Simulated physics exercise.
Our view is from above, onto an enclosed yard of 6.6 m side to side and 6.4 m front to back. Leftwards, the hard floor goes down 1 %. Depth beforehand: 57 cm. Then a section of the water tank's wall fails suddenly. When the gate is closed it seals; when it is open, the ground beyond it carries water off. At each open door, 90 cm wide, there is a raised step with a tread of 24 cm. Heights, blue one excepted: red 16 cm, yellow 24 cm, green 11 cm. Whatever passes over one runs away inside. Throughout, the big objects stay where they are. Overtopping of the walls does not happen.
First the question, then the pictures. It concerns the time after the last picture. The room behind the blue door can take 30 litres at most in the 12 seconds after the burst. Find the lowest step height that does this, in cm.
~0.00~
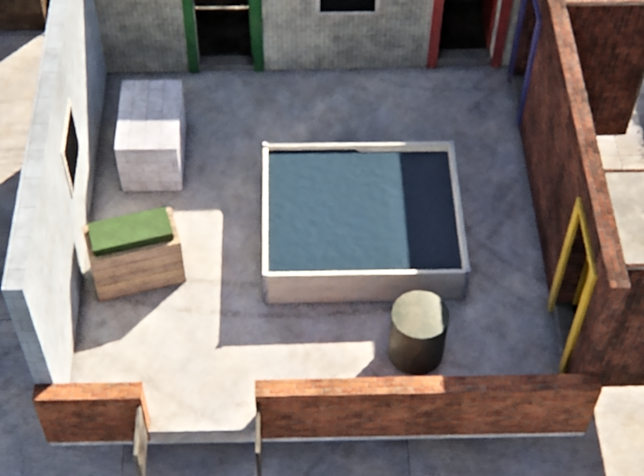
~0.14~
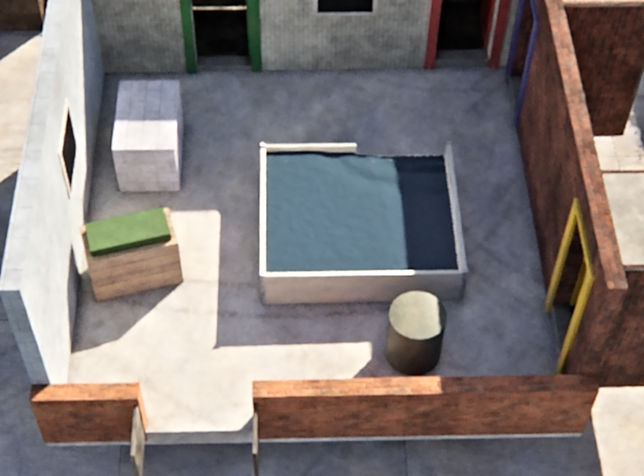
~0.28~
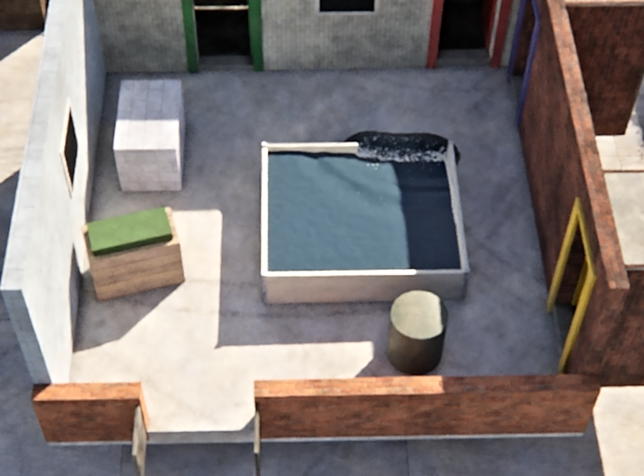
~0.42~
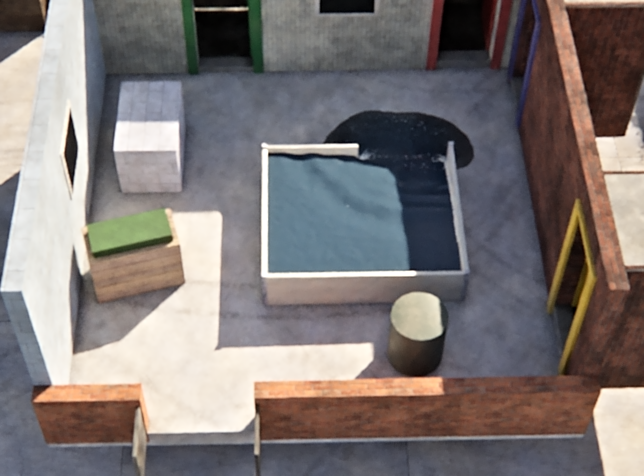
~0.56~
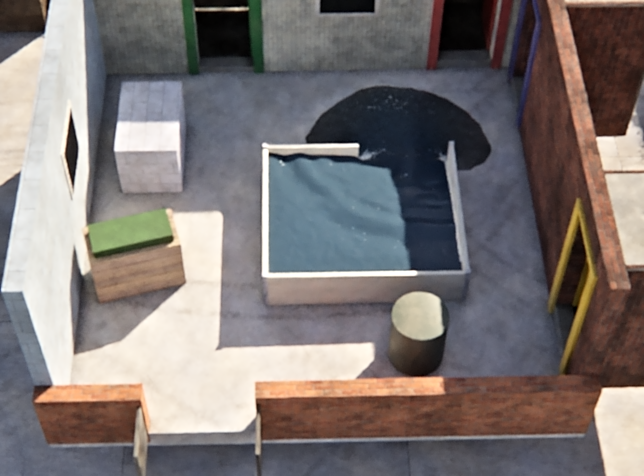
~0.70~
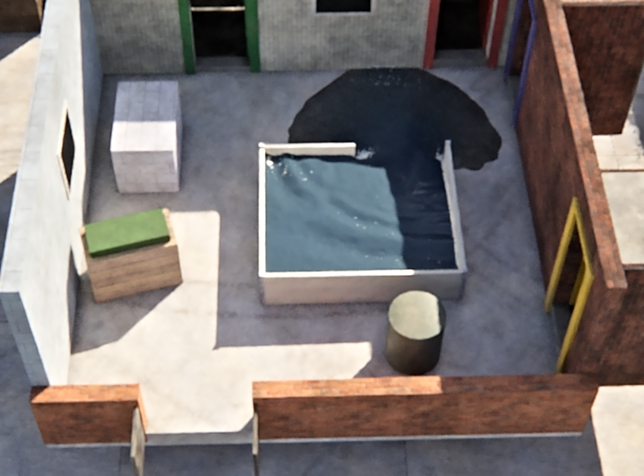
The lowest height is about 21 cm.
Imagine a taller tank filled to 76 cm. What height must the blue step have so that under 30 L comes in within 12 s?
Some 29 cm.
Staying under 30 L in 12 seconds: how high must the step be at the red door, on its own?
For red, a step near 26 cm.
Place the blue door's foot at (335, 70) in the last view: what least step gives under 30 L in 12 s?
You'd want it roughly 21 cm high.
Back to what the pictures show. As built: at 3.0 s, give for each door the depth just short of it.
In cm - red: 31, yellow: 0, green: 8, blue: 25.
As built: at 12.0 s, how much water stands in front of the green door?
About 10.5 centimetres deep.
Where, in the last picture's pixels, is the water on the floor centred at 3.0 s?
(365, 181) or so.
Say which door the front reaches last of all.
The yellow door.
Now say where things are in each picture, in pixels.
The first picture shows still water, 57 cm deep, in the water tank at (362, 209); the blue door at (524, 55) is dry.
In the second picture, water pours out on the far side and has run 0.3 m, to a hidden place; about 11 cm deep outside, 57 cm at the back.
In the third picture, the front is at (360, 137), 0.8 m from the gap on the far side; 1.1 m2 of floor is wet, 57 cm left at the back.
In the fourth picture, water pours out on the far side and has run 1.3 m, to (367, 116); about 8 cm deep outside, 57 cm at the back.
In the fifth picture, water pours out on the far side and has run 1.8 m, to (373, 91); about 6 cm deep outside, 57 cm at the back.
In the sixth picture, the front is at (364, 70), 2.3 m from the gap on the far side; 4.8 m2 of floor is wet, 57 cm left at the back; the blue door at (520, 55), 2.4 m from the gap, is still 0.6 m from the nearest water.
After 1.4 s water covers 20 % of the floor, deepest (34 cm) near (390, 72); 6 cm at the blue door, 0 litres in over its 13 cm step.
After 3.0 s water covers 35 % of the floor, deepest (32 cm) near (413, 79); 25 cm at the blue door, 62 litres in over its 13 cm step.
After 12.0 s water covers 95 % of the floor, deepest (18 cm) near (95, 263); 8 cm at the blue door, 161 litres in over its 13 cm step.
At the blue door as built, the water arrived by 1.2 s and peaked near 29 cm at 2.4 s.
Run again over the same 12 s with other heights there, 75 litres in over 17 cm, 20 litres over 23 cm. The limit of 30 litres is kept from about 21 cm up.
